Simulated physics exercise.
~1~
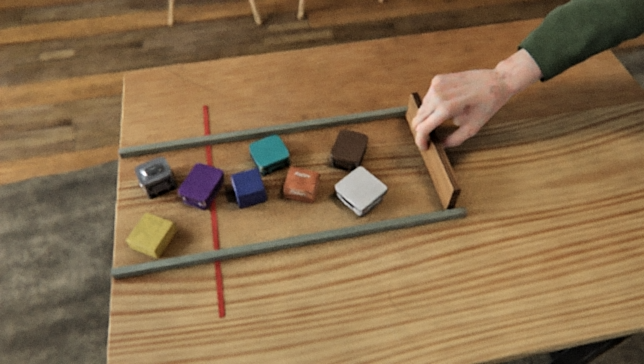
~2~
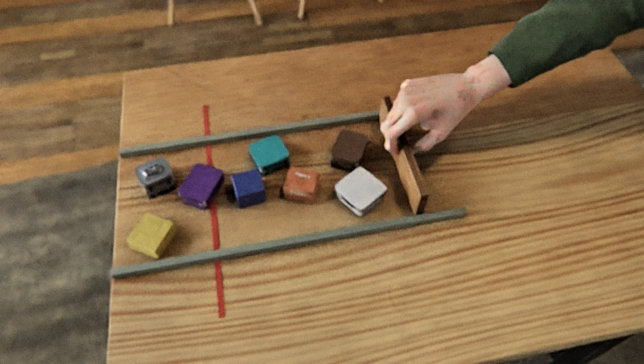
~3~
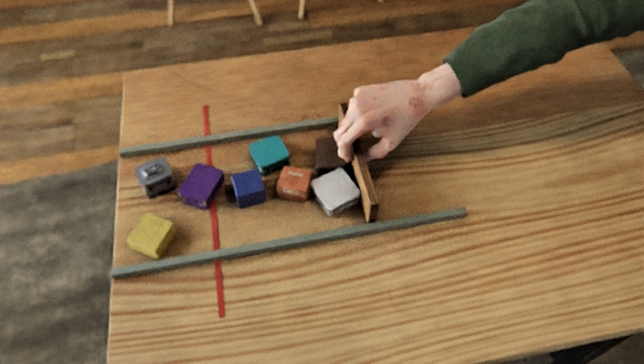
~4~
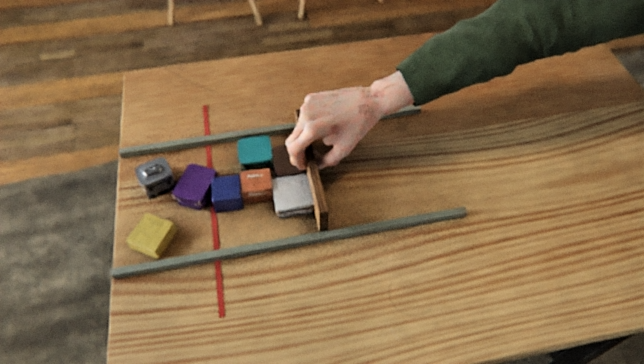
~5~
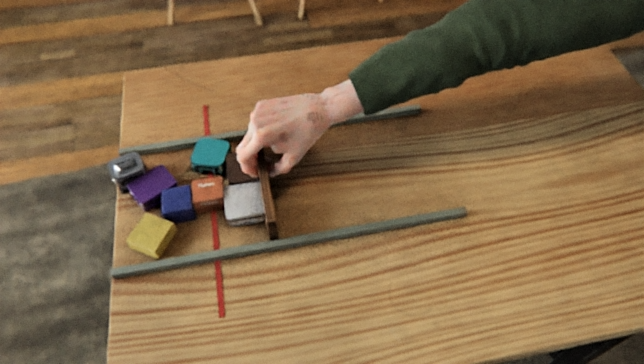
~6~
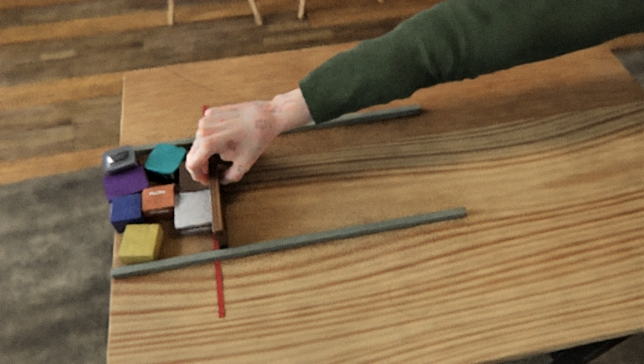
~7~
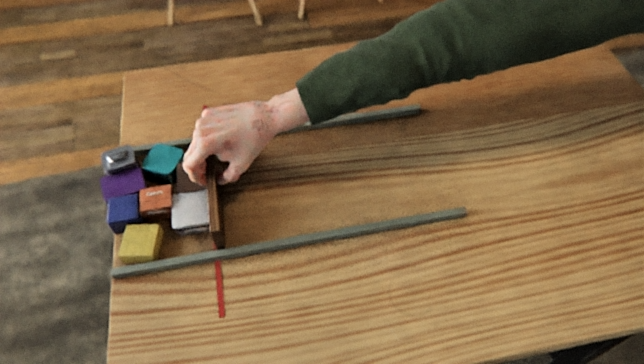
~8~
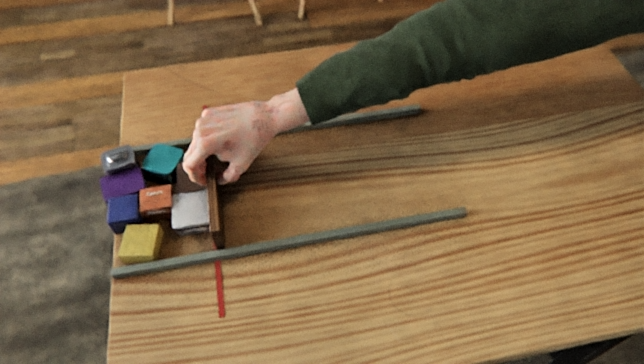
A hand in a dark green sleeve holds an upright wooden board at the right of a group of small coloured blocks on a wooden table, seen from above at an angle. Two grey rails flank the white, brown, orange, teal, blue, purple, grey and yellow pieces, and a red tape strip crosses near the table's left edge. The hand slides the board left, gathering the white and brown pieces, then the orange, teal and blue ones. The pieces bunch tightly toward the edge. The board stops at the tape, and every block stays on the table.
